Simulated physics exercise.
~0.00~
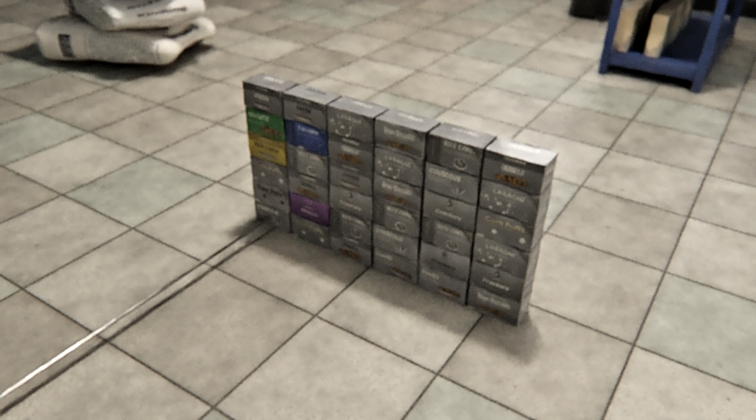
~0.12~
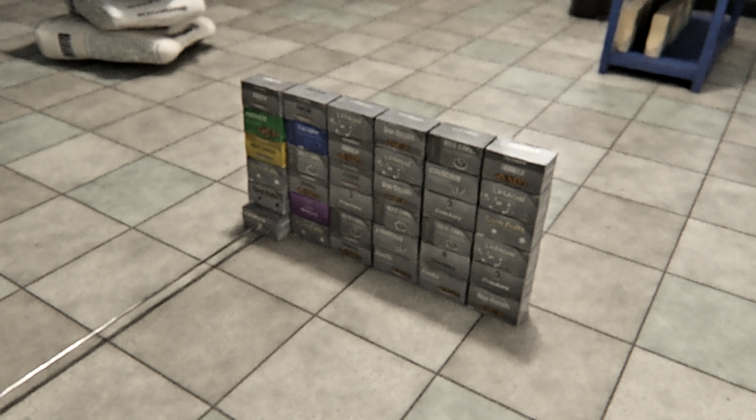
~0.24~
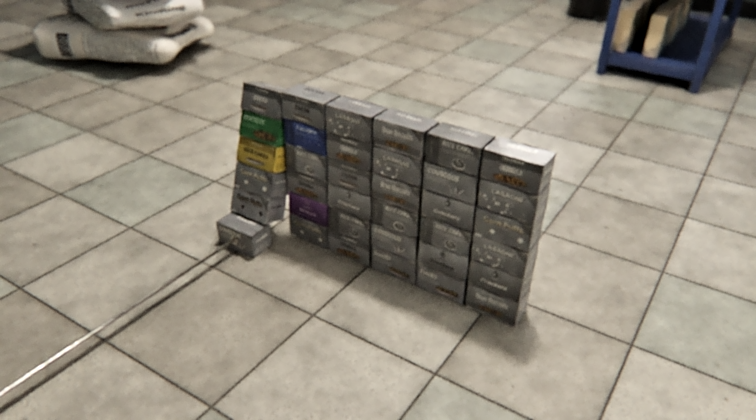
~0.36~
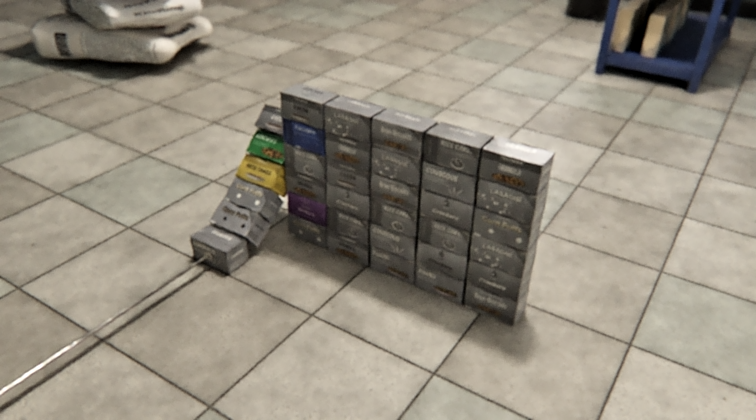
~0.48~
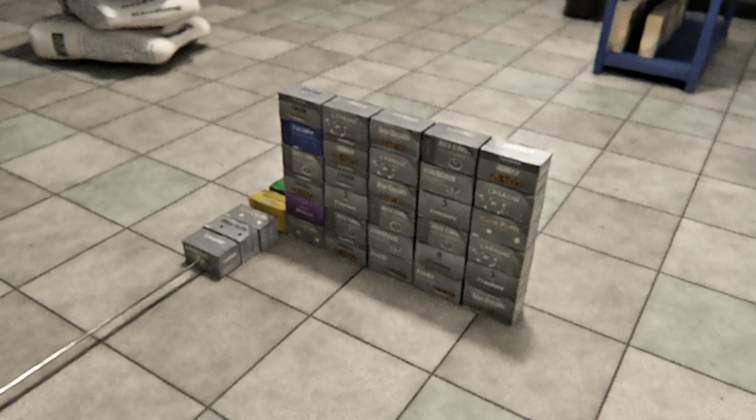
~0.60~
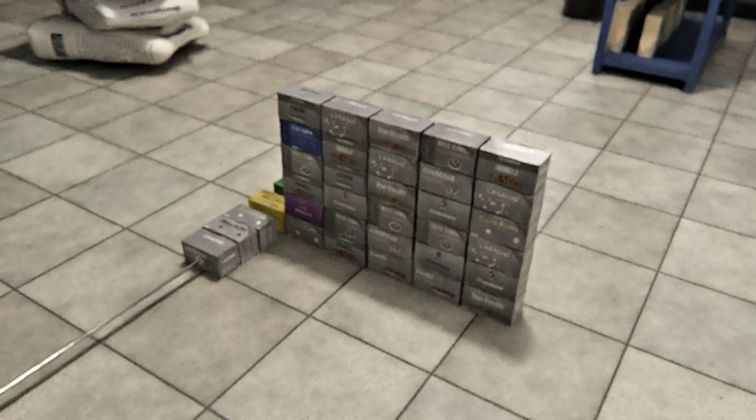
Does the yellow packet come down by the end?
Yes, the yellow packet tips over with the rest of the left-hand column and ends up on its side on the floor.
